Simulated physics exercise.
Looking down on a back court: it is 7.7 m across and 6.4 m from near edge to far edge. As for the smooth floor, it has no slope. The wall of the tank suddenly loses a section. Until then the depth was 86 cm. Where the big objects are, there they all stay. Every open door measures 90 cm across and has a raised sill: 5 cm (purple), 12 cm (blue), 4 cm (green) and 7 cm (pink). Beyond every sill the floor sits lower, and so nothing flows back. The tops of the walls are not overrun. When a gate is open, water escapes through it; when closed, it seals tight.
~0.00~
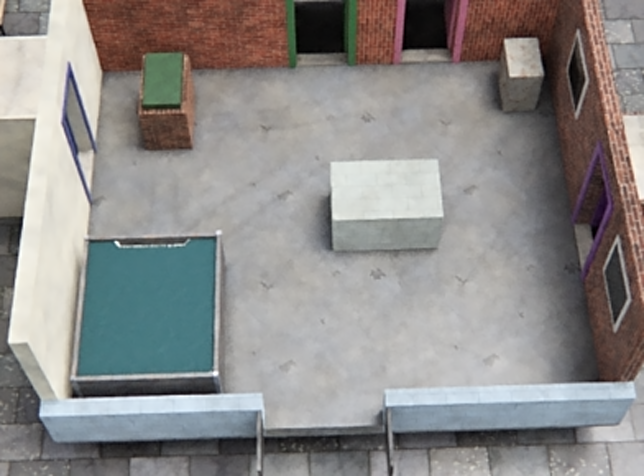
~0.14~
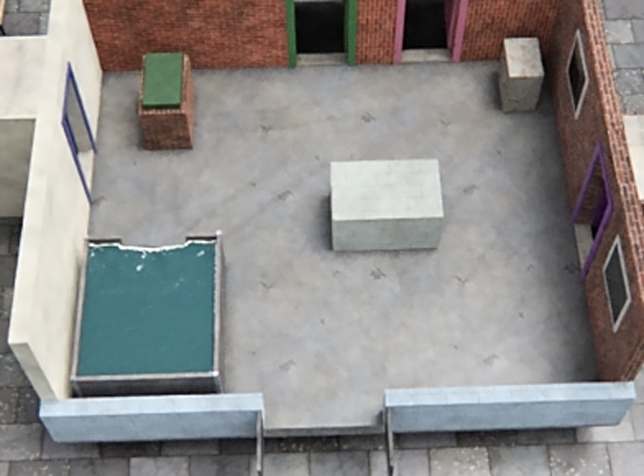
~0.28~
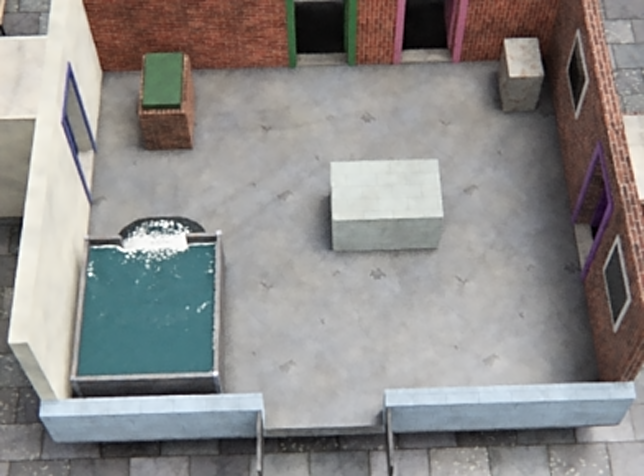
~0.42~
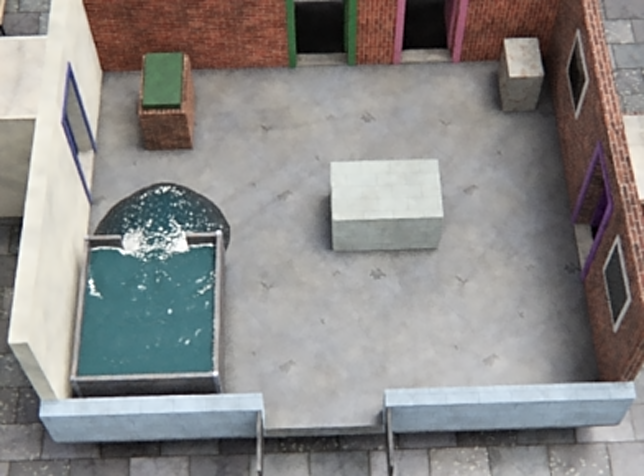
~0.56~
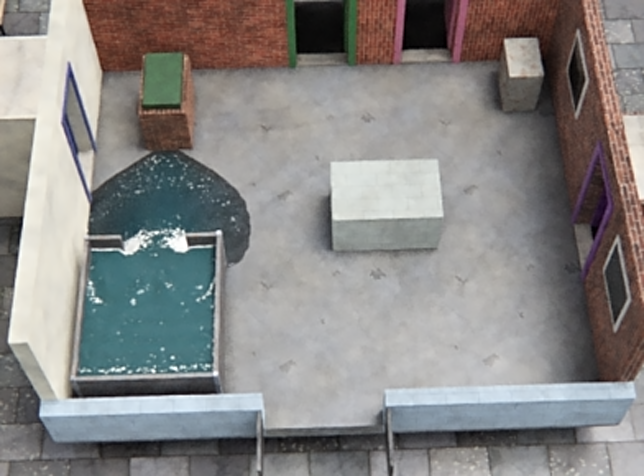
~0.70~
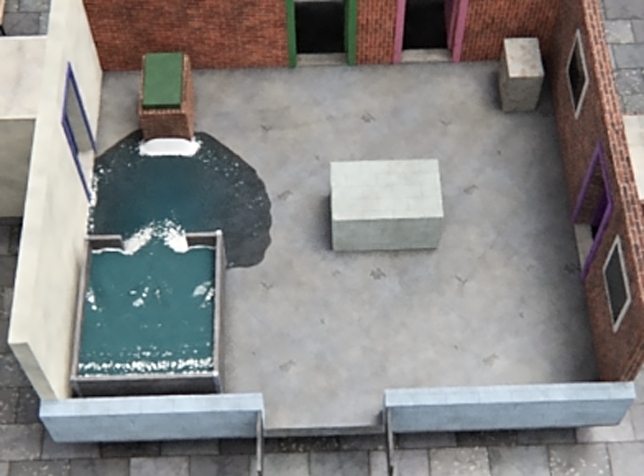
A walled back court with a smooth grey floor is seen from high above by a still camera. A tank of teal water stands at the near left, a green-topped brick block beyond it, a pale block near the centre, and green and pink doorways in the far brick wall. Water breaks through the tank's far side, foaming white, and spreads in a dark fan across the floor, reaching the brick block.
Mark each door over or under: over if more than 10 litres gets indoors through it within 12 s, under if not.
Purple door: Over, blue door: Over, green door: Over, pink door: Over.
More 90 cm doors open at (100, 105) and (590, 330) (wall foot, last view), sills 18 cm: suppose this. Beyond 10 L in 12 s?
Well, the first one ends up on the high side, the second one on the low side.
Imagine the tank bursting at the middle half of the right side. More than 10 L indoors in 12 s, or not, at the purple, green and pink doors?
Purple door surpasses it, green door surpasses it, pink door surpasses it.
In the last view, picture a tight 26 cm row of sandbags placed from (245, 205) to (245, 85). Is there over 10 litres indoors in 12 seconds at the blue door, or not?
Measured against that limit, the blue door comes out beyond it.
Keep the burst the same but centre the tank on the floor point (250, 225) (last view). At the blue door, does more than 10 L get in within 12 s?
Then, at blue, it's within bounds.
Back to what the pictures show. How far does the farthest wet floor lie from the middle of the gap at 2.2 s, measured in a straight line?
Around 5.8 metres.
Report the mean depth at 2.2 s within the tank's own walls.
Mean depth: Some 48 cm.
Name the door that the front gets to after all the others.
Last: Purple.
After 1.4 s water covers 25 % of the floor and is deepest (60 cm) near (103, 76); purple door not reached, blue door 22 cm at the sill, 6 L in, green door not reached, pink door not reached.
After 2.2 s water covers 35 % of the floor and is deepest (50 cm) near (103, 76); purple door not reached, blue door 19 cm at the sill, 33 L in, green door 17 cm at the sill, 30 L in, pink door not reached.
After 3.5 s water covers 45 % of the floor and is deepest (32 cm) near (110, 109); purple door not reached, blue door 18 cm at the sill, 61 L in, green door 12 cm at the sill, 111 L in, pink door 12 cm at the sill, 3 L in.
After 7.0 s water covers 70 % of the floor and is deepest (18 cm) near (490, 81); purple door 9 cm at the sill, 6 L in, blue door 16 cm at the sill, 133 L in, green door 8 cm at the sill, 190 L in, pink door 8 cm at the sill, 17 L in.
After 12.0 s water covers 95 % of the floor and is deepest (12 cm) near (509, 72); purple door 6 cm at the sill, 29 L in, blue door 8 cm at the sill, 147 L in, green door 6 cm at the sill, 226 L in, pink door 10 cm at the sill, 41 L in.
